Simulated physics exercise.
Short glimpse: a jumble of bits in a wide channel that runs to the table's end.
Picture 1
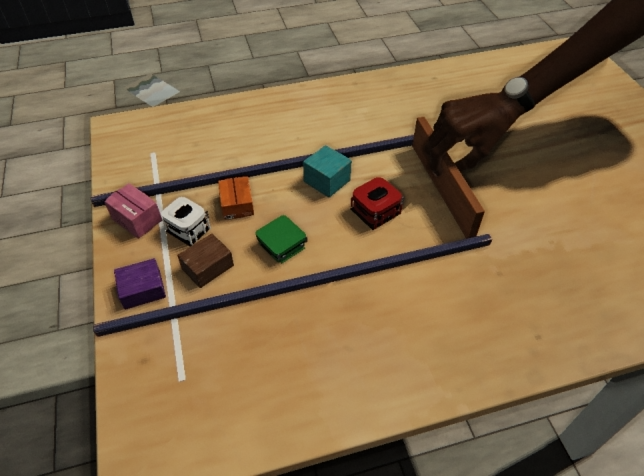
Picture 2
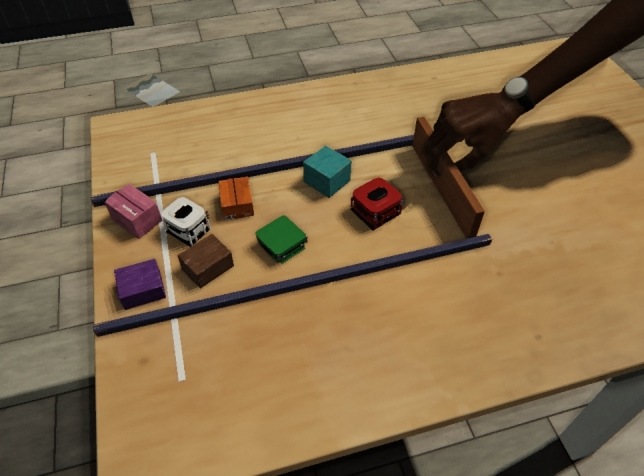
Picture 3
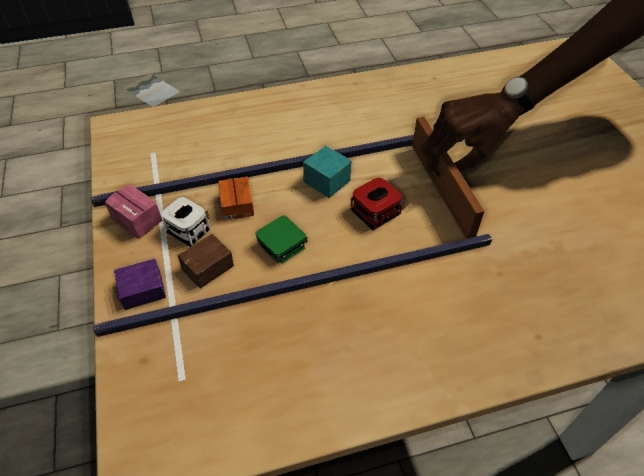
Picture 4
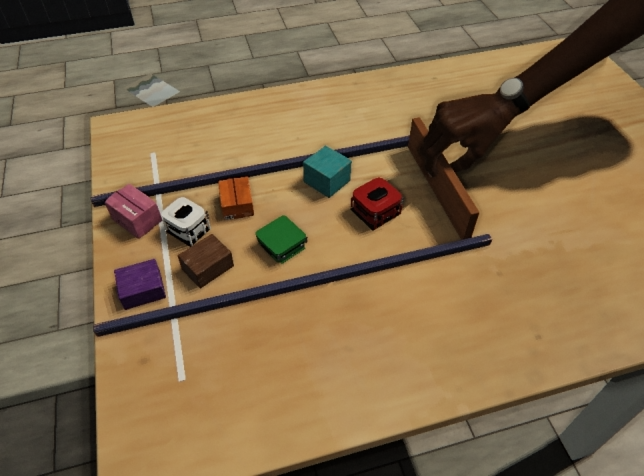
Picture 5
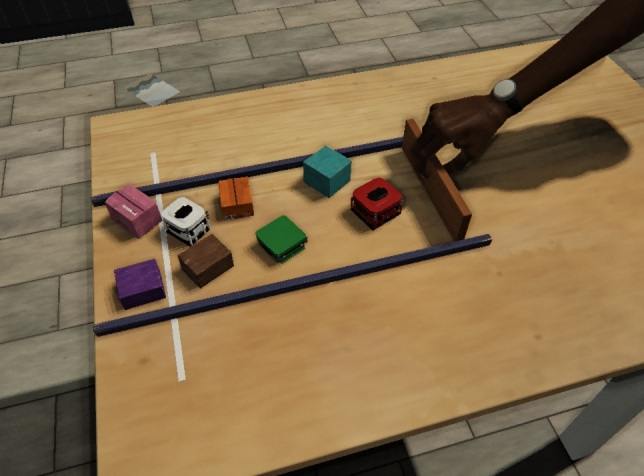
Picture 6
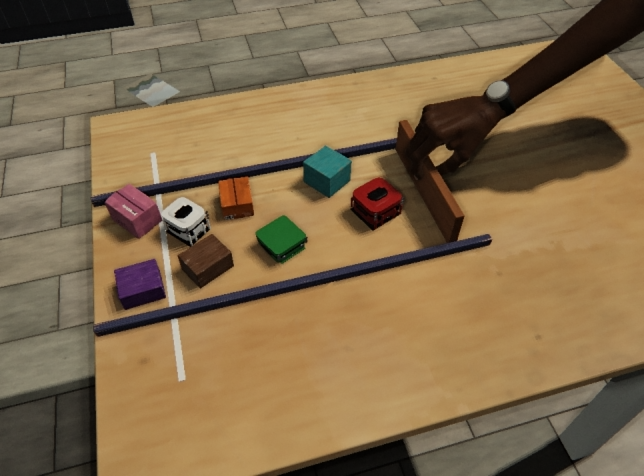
A dark hand wearing a watch held a wooden board upright between two blue rails, then slid it slightly left toward the scattered colourful blocks and boxes, which all stayed where they were.
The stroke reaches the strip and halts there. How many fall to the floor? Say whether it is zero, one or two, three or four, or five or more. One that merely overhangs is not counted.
After that push only one or two come off the table.
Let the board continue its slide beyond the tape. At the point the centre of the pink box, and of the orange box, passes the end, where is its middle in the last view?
Pink box over the end: About (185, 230). Orange box over the end: About (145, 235).
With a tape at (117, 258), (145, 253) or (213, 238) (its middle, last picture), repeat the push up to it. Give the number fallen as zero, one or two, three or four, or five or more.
Counting what would fall each time, I get five or over; more than four; none.
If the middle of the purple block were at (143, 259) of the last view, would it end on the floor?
It drops.
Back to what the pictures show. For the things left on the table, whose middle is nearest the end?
The white case is foremost.
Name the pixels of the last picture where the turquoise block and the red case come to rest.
Final positions - turquoise block around (139, 201), red case around (143, 245).
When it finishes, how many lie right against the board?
Number in contact with it: 3.
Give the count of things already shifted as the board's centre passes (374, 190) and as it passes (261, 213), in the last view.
So 1, and at the other place 6.
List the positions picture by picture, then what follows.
The first frame shows purple block (140, 284); pink box (134, 211); white case (186, 221); board (445, 175); tape (165, 248).
The second frame shows pink box (134, 211); board (445, 175).
The third frame shows white case (186, 221); orange box (236, 198).
The fourth frame shows purple block (140, 284); brown block (206, 261).
The fifth frame shows pink box (134, 211); red case (376, 203).
The sixth frame shows purple block (140, 284); pink box (134, 211); white case (186, 221); board (426, 179); tape (165, 248).
Soon after, none off yet; purple block at rest near (140, 284); pink box at rest near (134, 211); white case at rest near (186, 221).
At rest, the number that fall off is one or two; fallen, pink box and purple block.
